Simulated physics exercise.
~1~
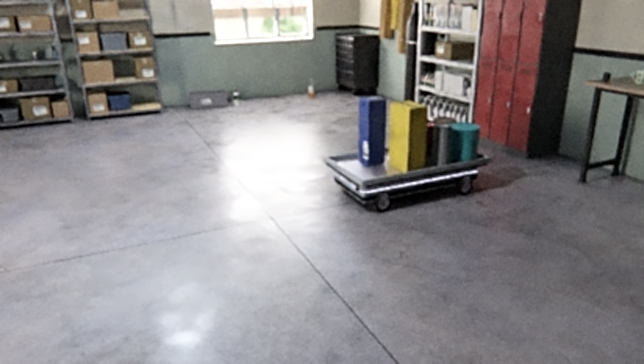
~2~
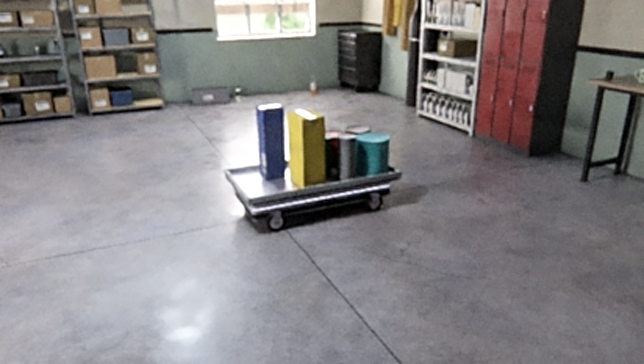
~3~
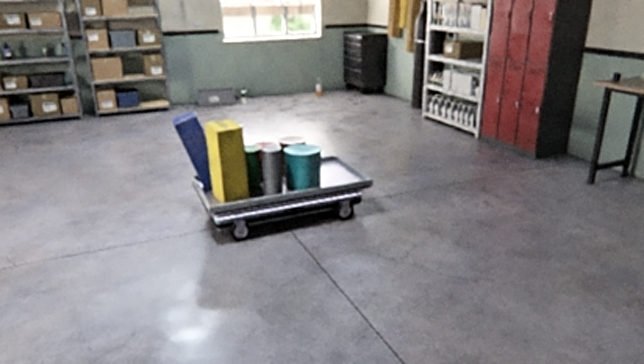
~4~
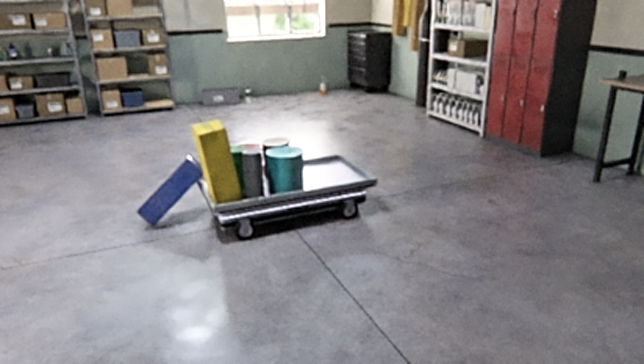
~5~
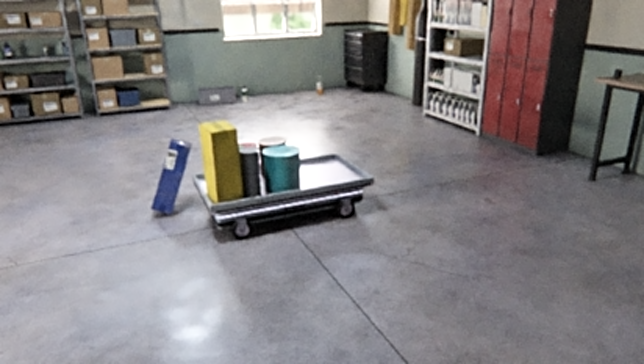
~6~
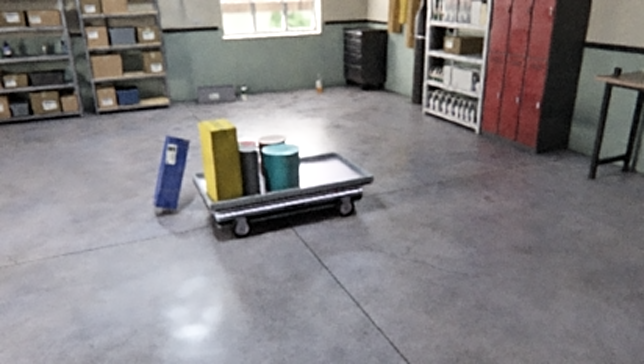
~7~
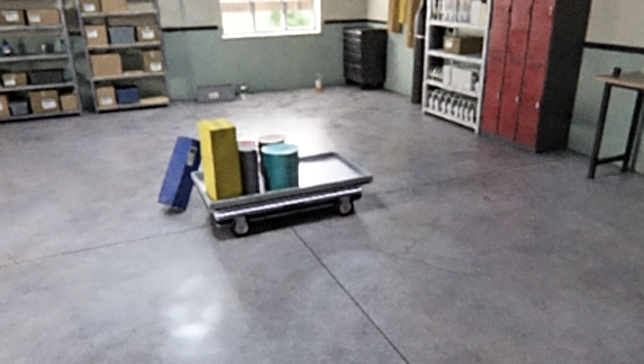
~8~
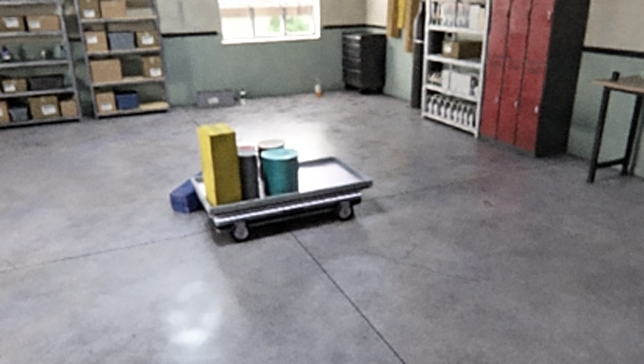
Cart rolling left across a workshop floor and stopping, its blue box toppling off and ending on its side beside it.
